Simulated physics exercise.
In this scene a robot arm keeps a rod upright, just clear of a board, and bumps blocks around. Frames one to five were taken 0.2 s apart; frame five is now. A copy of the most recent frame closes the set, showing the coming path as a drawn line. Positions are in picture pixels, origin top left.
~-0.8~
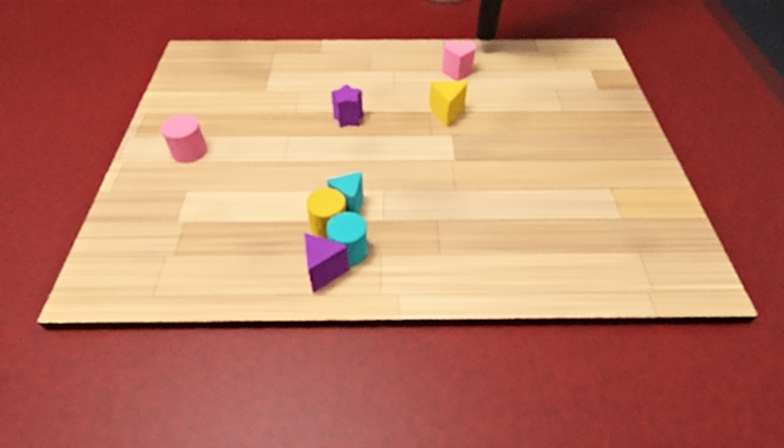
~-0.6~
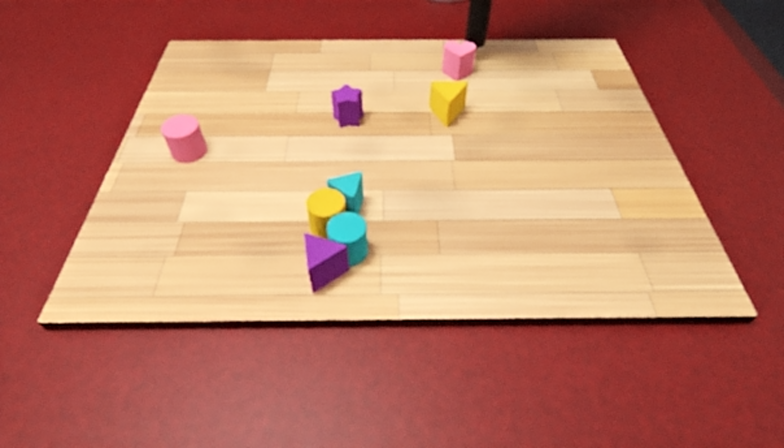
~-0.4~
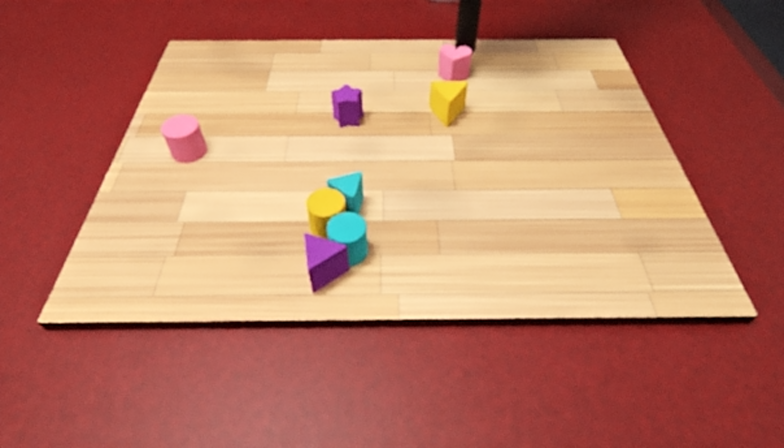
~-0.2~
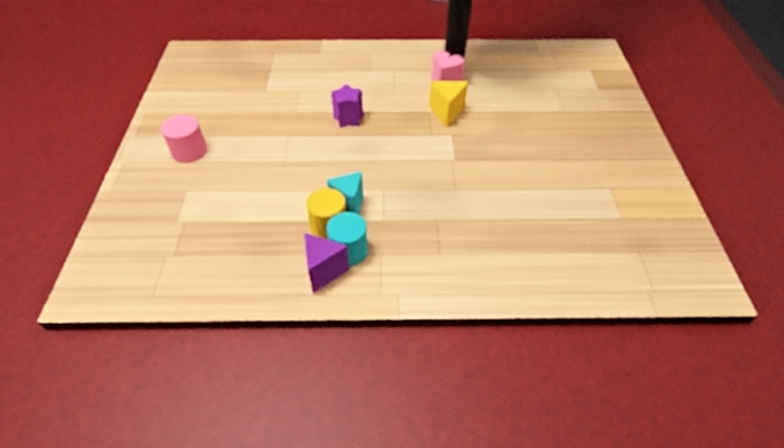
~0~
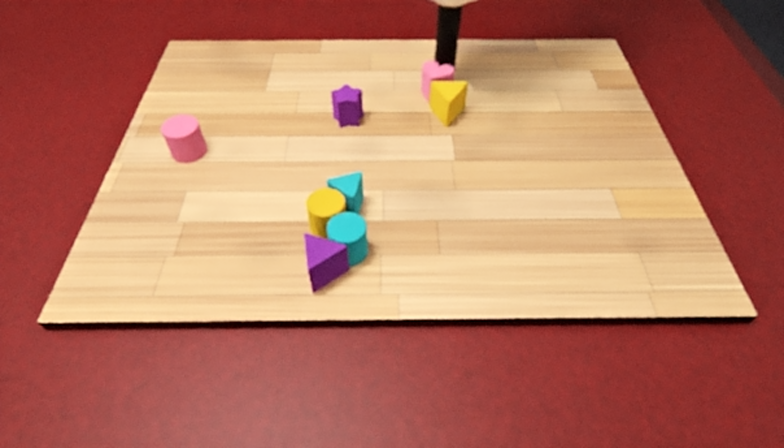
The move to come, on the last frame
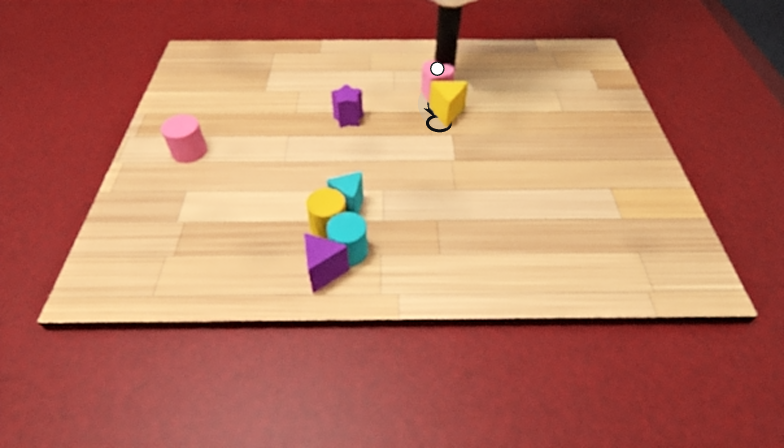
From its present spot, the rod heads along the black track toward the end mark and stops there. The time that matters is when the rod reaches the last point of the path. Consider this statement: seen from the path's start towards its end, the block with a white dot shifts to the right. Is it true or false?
That claim is true.
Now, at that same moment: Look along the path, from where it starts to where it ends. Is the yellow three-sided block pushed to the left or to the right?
It is pushed towards the left-hand side.
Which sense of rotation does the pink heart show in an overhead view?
Prediction: Clockwise.
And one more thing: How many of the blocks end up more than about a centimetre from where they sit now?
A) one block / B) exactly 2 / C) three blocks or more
B (exactly 2)
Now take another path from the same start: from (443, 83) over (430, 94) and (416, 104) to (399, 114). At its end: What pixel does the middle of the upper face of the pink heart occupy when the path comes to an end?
It will end up at (397, 102).
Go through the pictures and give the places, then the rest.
In the first picture, rod's lower end at (486, 36); pink heart at (460, 47); yellow three-sided block at (449, 88).
In the second picture, rod at (475, 43); blocks still.
In the third picture, rod at (464, 50); pink heart at (455, 51).
In the fourth picture, rod at (454, 59); pink heart at (448, 59).
In the fifth picture, rod at (445, 68); pink heart at (437, 69); yellow three-sided block at (449, 88).
Drawn move, from (443, 83) via (432, 95) and (430, 109), ending at (439, 123); the dot is on the pink heart.
On the path given first. Halfway along, rod at (430, 87); pink heart at (421, 88); yellow three-sided block at (448, 97), turned 60° anticlockwise.
At the end, rod at (440, 108); pink heart at (419, 101), turned 45° clockwise; yellow three-sided block at (459, 109), turned 55° anticlockwise.
